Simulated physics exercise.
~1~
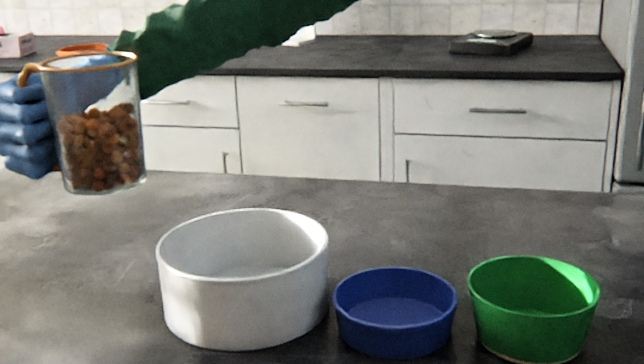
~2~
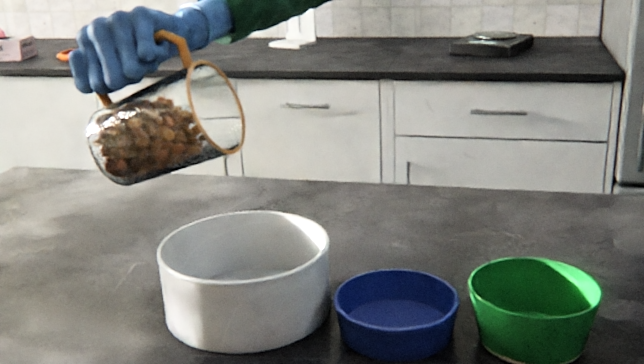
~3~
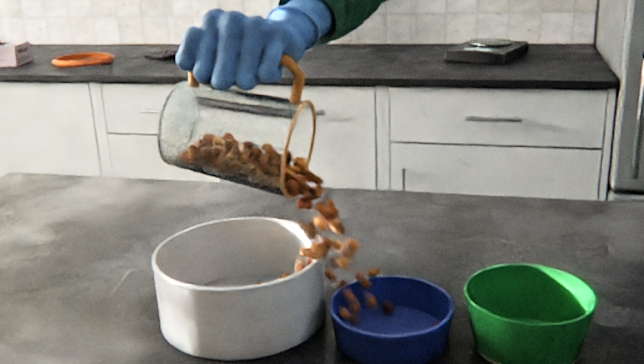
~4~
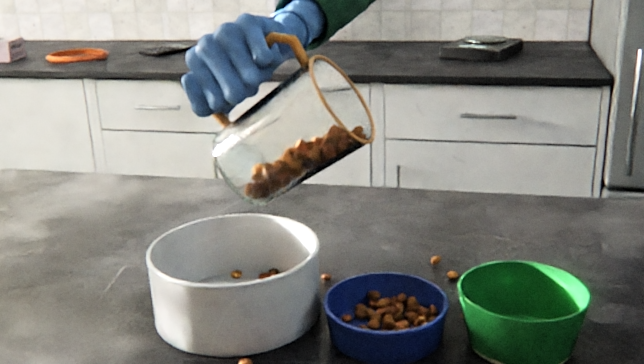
A blue-gloved hand with a green sleeve holds a clear, orange-rimmed jug of brown kibble at the left of a kitchen, seen from slightly above across a dark table. A large white pot, a small blue dish and a green dish stand in a row, with pale cabinets behind. The hand tips the jug onto its side and carries it right, spilling kibble toward the white pot and blue dish. It then tilts the jug back partway. Kibble remains in the jug, pieces lie in the pot, blue dish and on the table, and the green dish looks empty.
